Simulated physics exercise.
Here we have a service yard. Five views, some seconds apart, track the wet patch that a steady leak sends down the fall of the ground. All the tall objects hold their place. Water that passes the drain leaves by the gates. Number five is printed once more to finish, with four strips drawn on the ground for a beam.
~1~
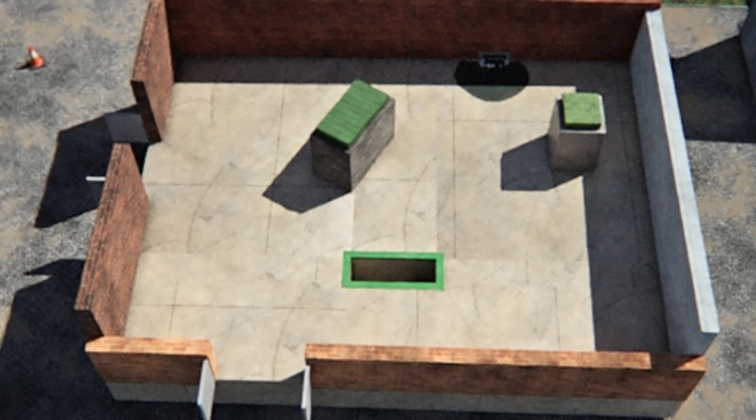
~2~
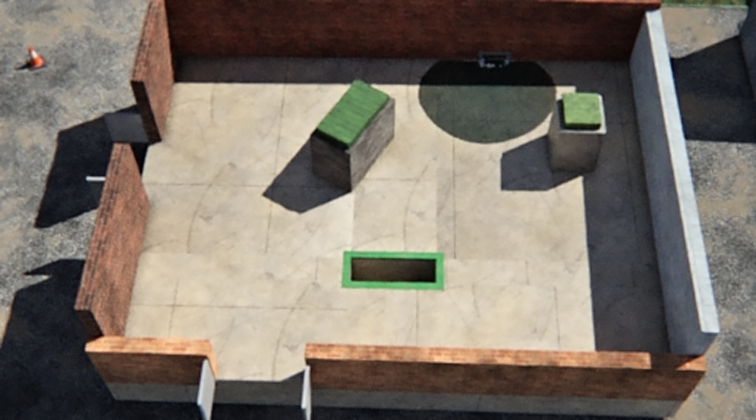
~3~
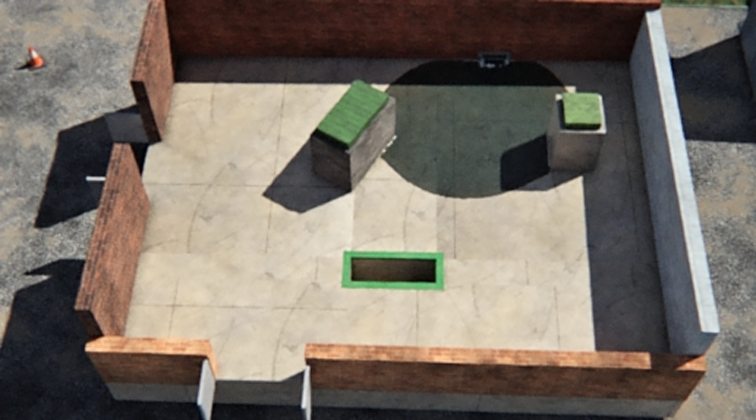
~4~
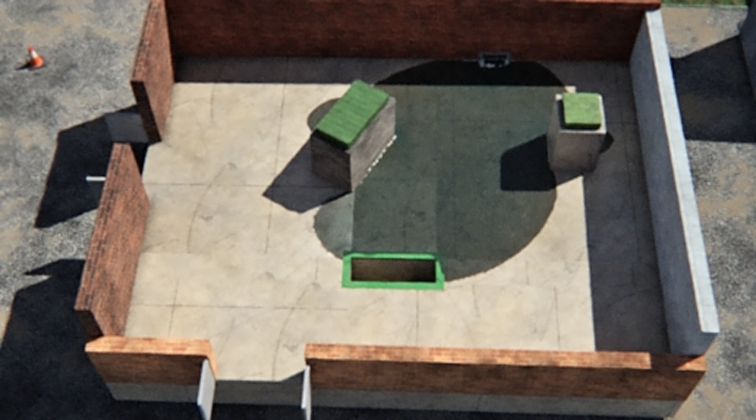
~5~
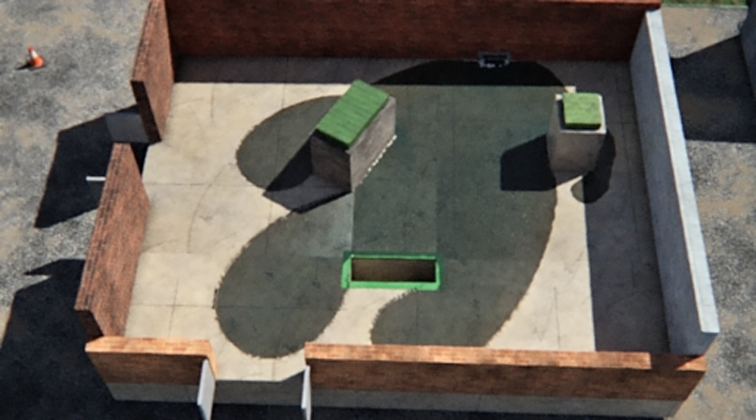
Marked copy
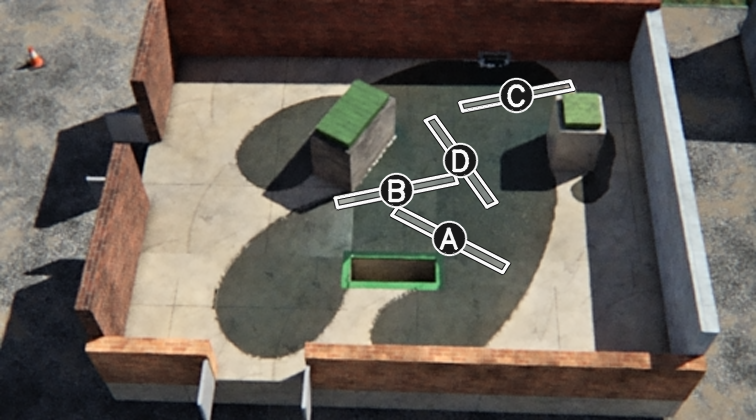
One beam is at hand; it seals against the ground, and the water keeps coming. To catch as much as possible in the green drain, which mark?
The answer is position B.
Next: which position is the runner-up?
It is C.
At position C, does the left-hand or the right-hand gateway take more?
The right one.
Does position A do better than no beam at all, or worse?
It is worse.
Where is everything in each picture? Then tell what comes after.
In the first frame, outfall at (495, 56); green drain at (393, 270); open gate at (263, 366); open gate at (156, 172); front seen at (480, 94), 2 % of the ground wet; green drain still dry.
In the second frame, front seen at (468, 136), 7 % of the ground wet; green drain still dry.
In the third frame, front seen at (419, 183), 16 % of the ground wet; green drain still dry.
In the fourth frame, front seen at (345, 251), 28 % of the ground wet; green drain taking water.
In the fifth frame, front seen at (231, 318), 42 % of the ground wet; green drain taking water.
On the marked copy, A from (394, 211) to (505, 267); B from (336, 202) to (455, 178); C from (461, 106) to (571, 85); D from (430, 118) to (491, 204).
With A, about 7 % of the stream goes into the green drain, about 91 % out by the gates.
With B, about 27 % of the stream goes into the green drain, about 69 % out by the gates.
With C, about 18 % of the stream goes into the green drain, about 81 % out by the gates.
With D, about 9 % of the stream goes into the green drain, about 88 % out by the gates.
